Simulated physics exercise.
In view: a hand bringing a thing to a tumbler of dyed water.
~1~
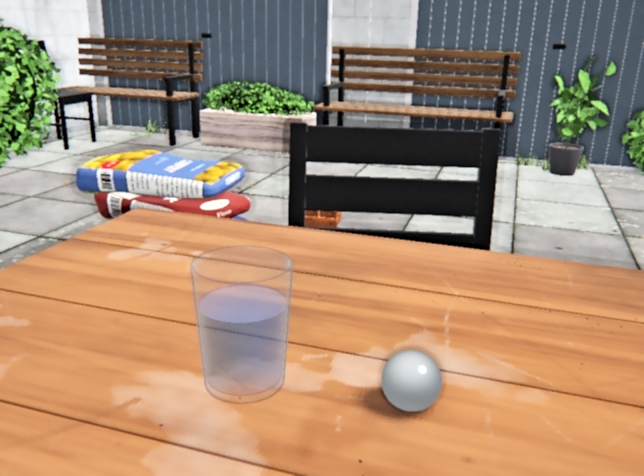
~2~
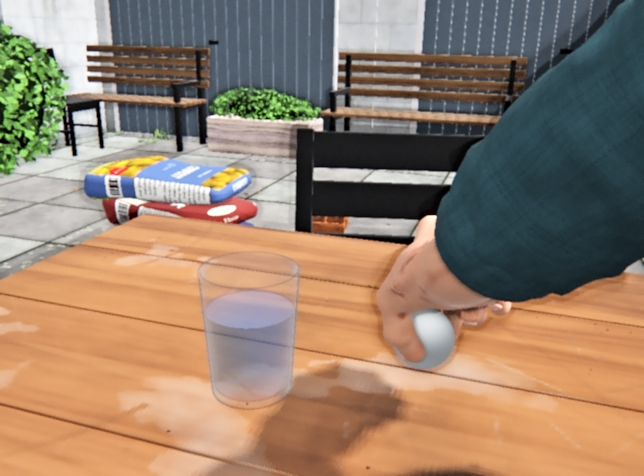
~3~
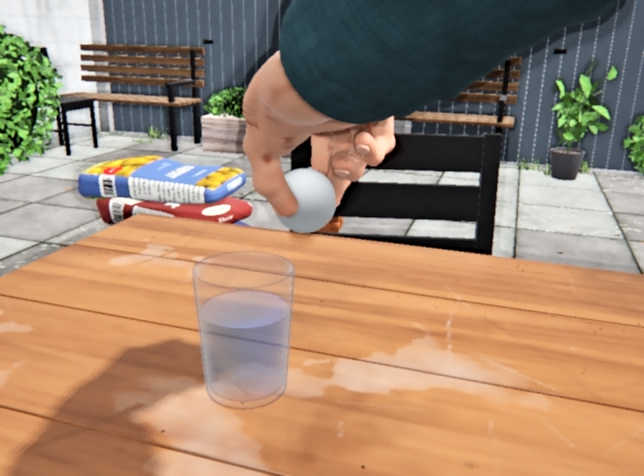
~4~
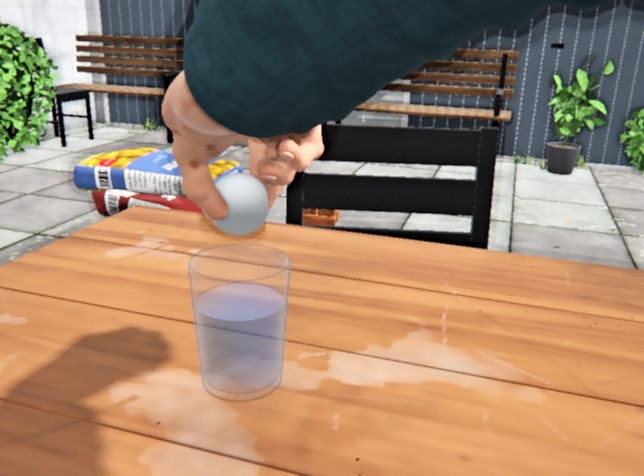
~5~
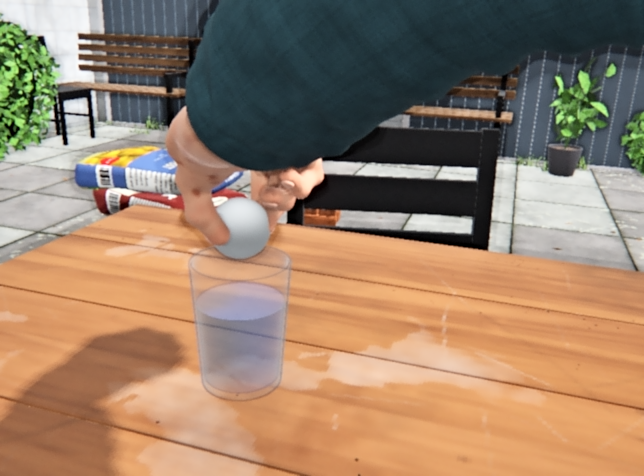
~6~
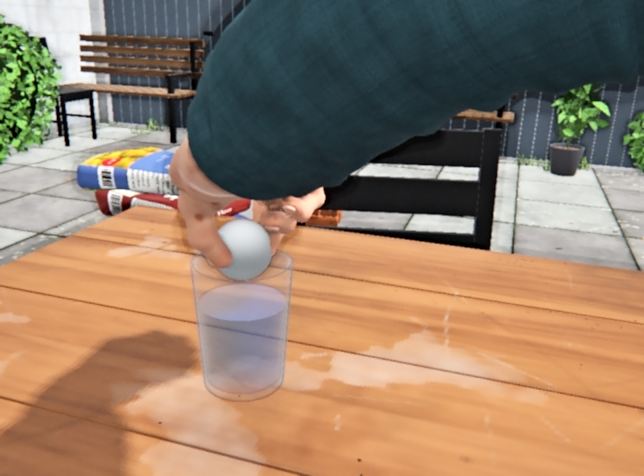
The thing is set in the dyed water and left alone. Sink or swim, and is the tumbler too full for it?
The thing ends on the bottom; the tumbler keeps it all in.
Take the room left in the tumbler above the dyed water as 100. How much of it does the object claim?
Some 40 per cent.
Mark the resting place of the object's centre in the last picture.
Roughly at (244, 347).
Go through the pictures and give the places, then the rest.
In the first frame, the steel ball lies on the top at (411, 381); tumbler (244, 320) about two thirds full.
The second frame shows a hand picks up the steel ball at (423, 337); tumbler about two thirds full, surface at (250, 309).
In the third frame, the steel ball is carried over at (304, 201); tumbler (245, 326) about two thirds full.
In the fourth frame, the steel ball is above the tumbler at (239, 204); tumbler about two thirds full, surface at (241, 301).
The fifth frame shows the steel ball comes down at (240, 228); tumbler (241, 318) about two thirds full.
In the sixth frame, the steel ball is just over the surface at (242, 250); tumbler about two thirds full, surface at (243, 301).
Shortly, the steel ball enters the dyed water; the tumbler is about three quarters full.
Then, the steel ball goes on down; the tumbler is about three quarters full.
At the finish, the steel ball is at the bottom; the tumbler is about three quarters full; no mess.
